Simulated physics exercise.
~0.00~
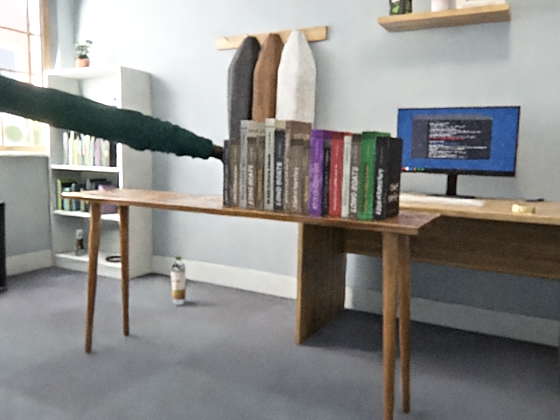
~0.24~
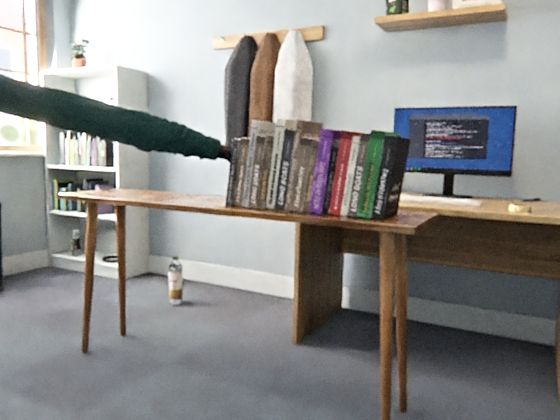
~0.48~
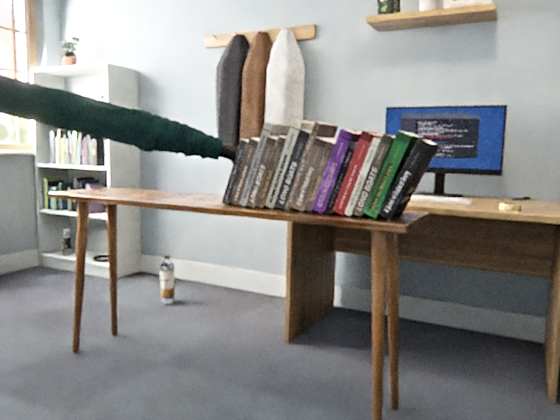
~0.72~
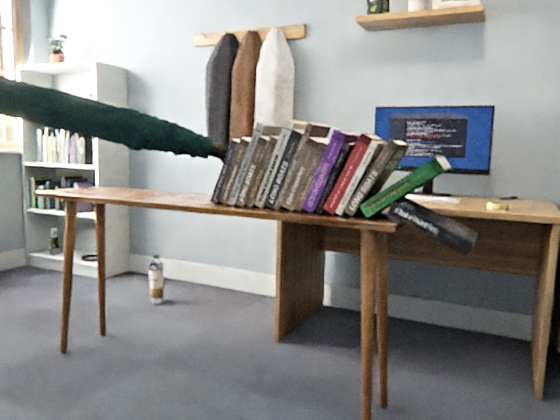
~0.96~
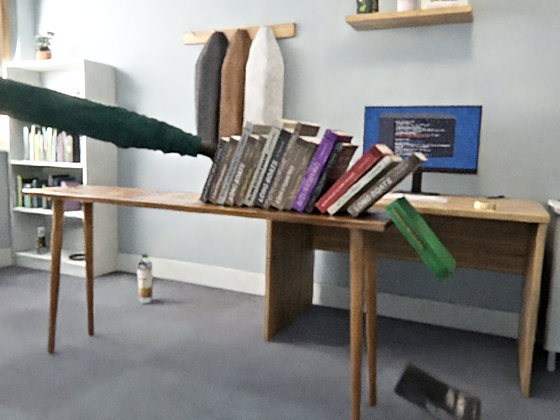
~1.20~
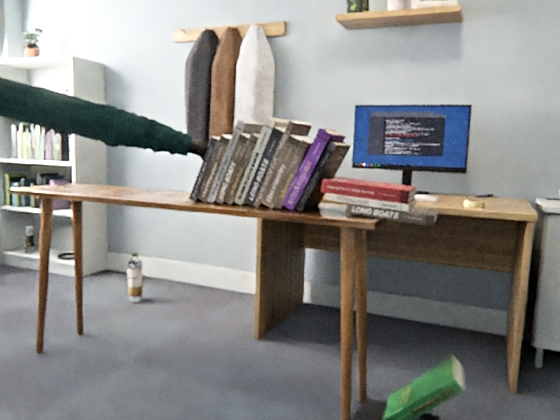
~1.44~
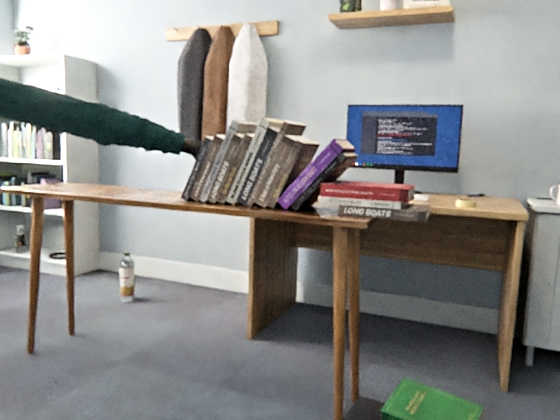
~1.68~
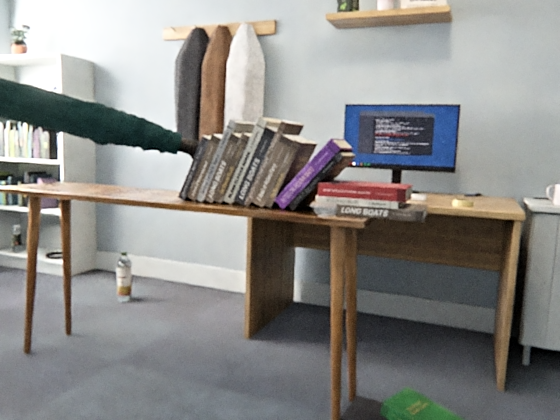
A dark green, sleeve-like arm reaches in from the left and pushes a row of upright books along a wooden table in a room with grey walls, seen from the front. Grey and brown books lead to purple, red, green and black ones at the right, with a lit monitor on a desk behind. The row slides and leans right as the view pans slightly. The black book tips off the edge, and the green one tumbles after it to the floor. The red book topples flat onto a grey one, both overhanging the edge, and stays on top beside the leaning purple book.
